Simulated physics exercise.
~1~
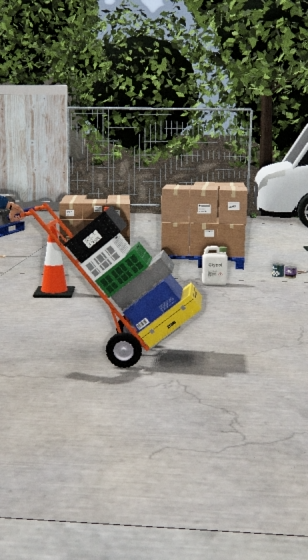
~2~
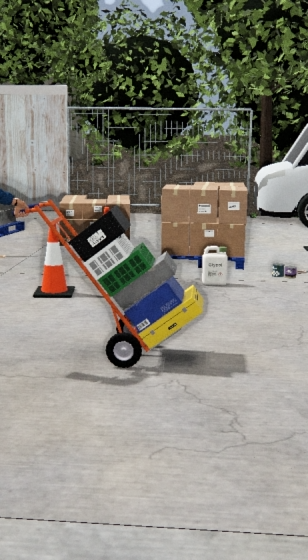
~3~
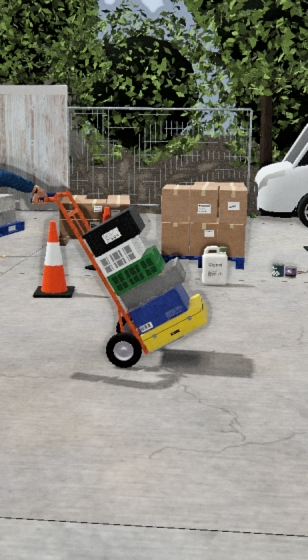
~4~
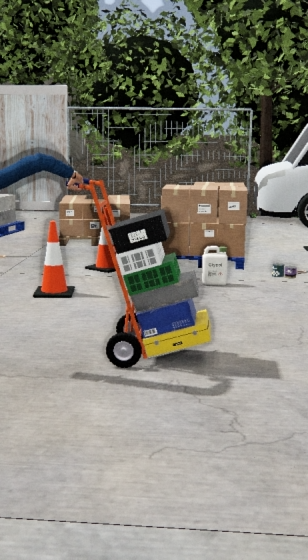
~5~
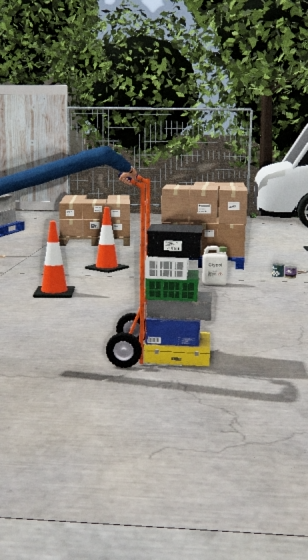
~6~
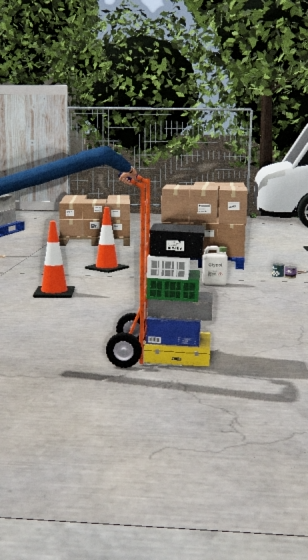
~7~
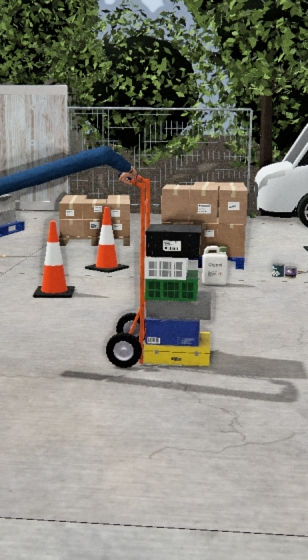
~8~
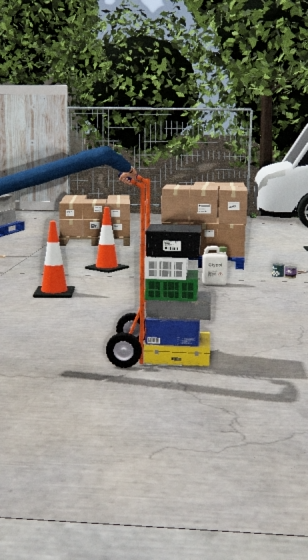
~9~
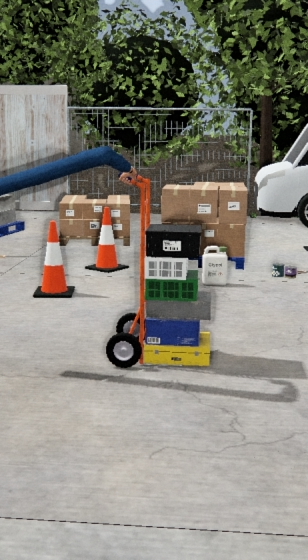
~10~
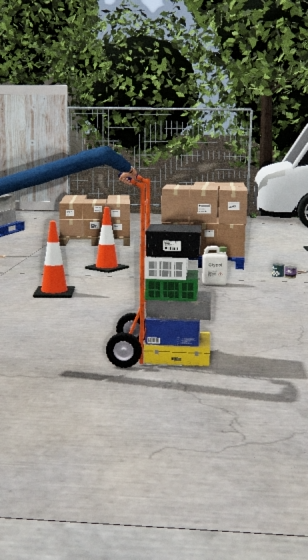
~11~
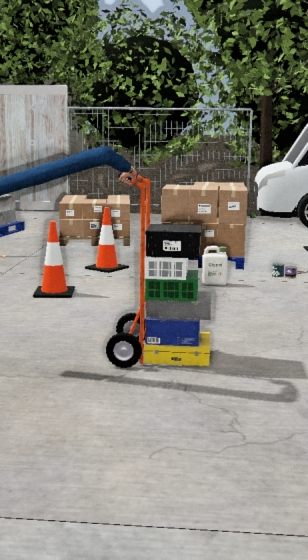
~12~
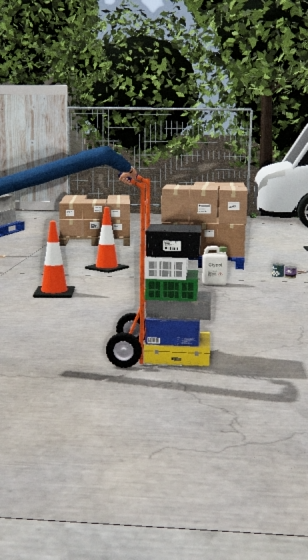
An orange sack truck loaded with a stack of boxes and crates, leaning back to the left, was swung upright by a blue-sleeved arm, and the stack stayed together, standing straight with the black tote still on top.
